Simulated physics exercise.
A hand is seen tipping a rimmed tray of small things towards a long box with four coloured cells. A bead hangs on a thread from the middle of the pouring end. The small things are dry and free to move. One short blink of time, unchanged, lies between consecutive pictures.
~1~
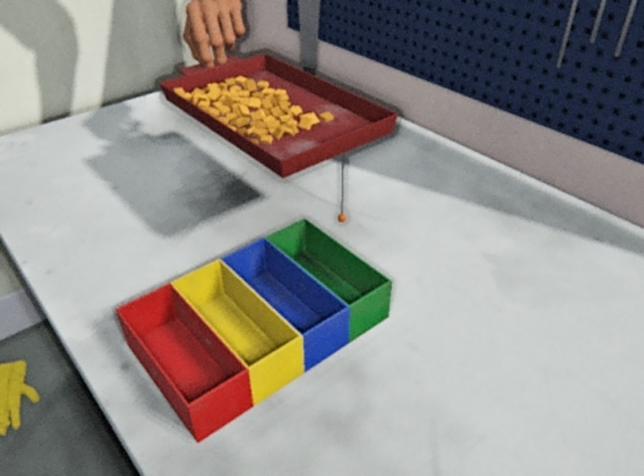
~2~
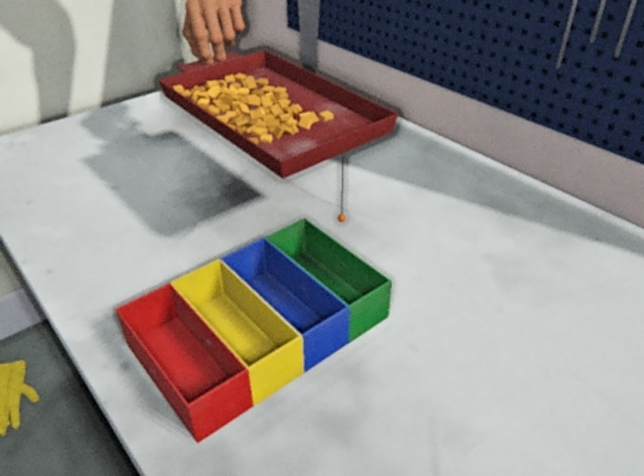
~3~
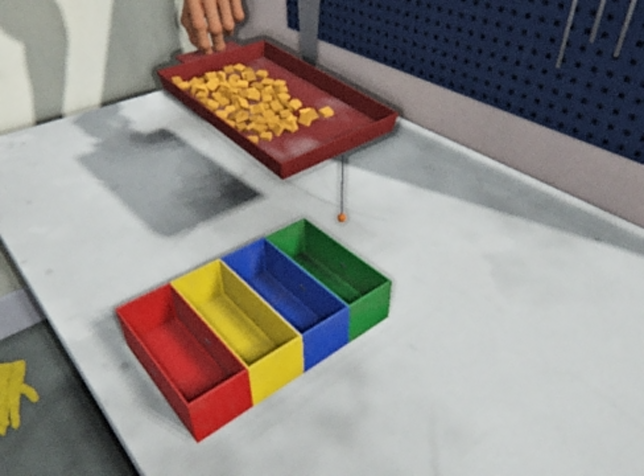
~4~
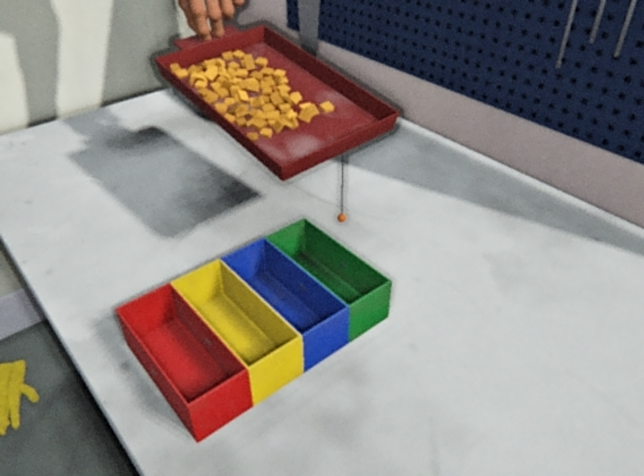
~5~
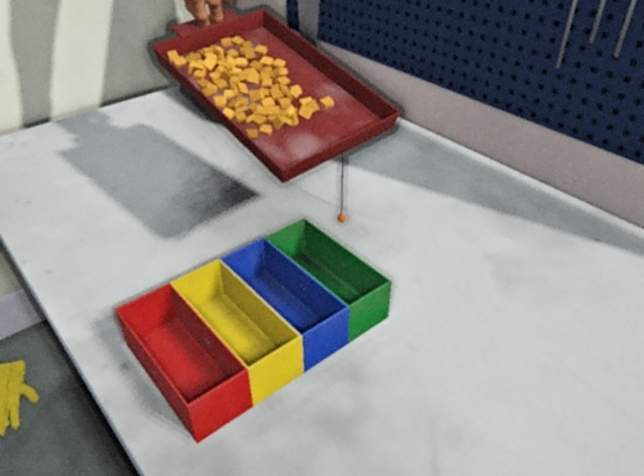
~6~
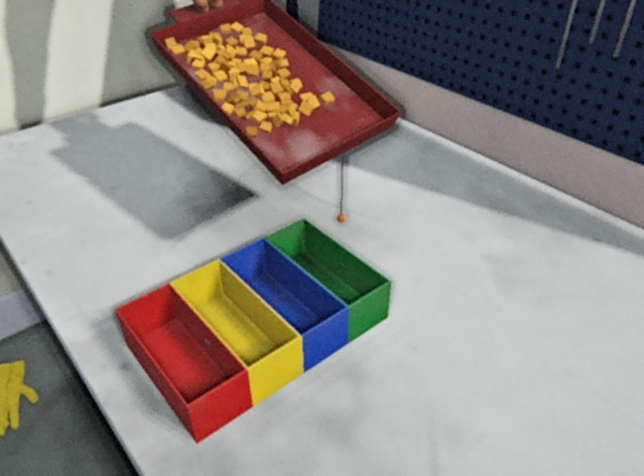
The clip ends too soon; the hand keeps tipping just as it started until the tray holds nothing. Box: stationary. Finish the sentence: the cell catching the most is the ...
... Green cell.
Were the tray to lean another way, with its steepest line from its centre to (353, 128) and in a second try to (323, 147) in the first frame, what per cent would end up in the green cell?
Near 0 % and 50 %.
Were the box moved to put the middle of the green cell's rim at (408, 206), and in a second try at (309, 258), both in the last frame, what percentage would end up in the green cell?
You'd get 0 in a hundred the first time and 80 in a hundred the second.
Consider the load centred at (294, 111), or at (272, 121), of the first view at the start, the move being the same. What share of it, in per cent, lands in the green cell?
Roughly 60 % and then 70 %.
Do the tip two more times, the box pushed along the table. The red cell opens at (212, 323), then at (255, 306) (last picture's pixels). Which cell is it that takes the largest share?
In order: That blue cell, the yellow one.
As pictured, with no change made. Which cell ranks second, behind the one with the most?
Second place goes to that blue cell.
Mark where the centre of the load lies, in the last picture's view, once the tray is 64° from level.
Roughly at (299, 146).
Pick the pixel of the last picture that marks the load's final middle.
The centre comes to rest close to (325, 301).
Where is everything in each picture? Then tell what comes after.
Corners of the pouring end at (282, 158) and (393, 114), level; middle of the load at (237, 110), small crackers; bead on its thread at (342, 218); red cell at (222, 402); yellow cell at (277, 367); blue cell at (326, 336); green cell at (370, 308), in the first frame.
Corners of the pouring end at (282, 159) and (393, 114), level; middle of the load at (237, 108), in the second frame.
Corners of the pouring end at (282, 161) and (394, 113), tipped barely, lowest at the left corner; middle of the load at (236, 102), in the third frame.
Corners of the pouring end at (283, 164) and (395, 112), tipped a little, lowest at the left corner; middle of the load at (236, 94), in the fourth frame.
Corners of the pouring end at (283, 167) and (396, 112), tipped a little, lowest at the left corner; middle of the load at (235, 86), in the fifth frame.
Corners of the pouring end at (284, 170) and (396, 111), tipped clearly, lowest at the left corner; middle of the load at (234, 78); red cell at (221, 403); yellow cell at (276, 368); blue cell at (325, 337); green cell at (369, 309), in the sixth frame.
Soon, tray tipped steeply; nearly all on the tray; a stray few falling or outside the box.
A while on, tray tipped past a quarter turn; about two thirds on the tray; a small part in the green cell; a small part in the blue cell; a small part falling or outside the box.
Towards the end, tray tipped past a quarter turn; about two thirds in the green cell; about a third in the blue cell; a small part falling or outside the box.
Finally, tray tipped past a quarter turn; about two thirds in the green cell; about a third in the blue cell; none in the red cell; none in the yellow cell; a small part outside the box.
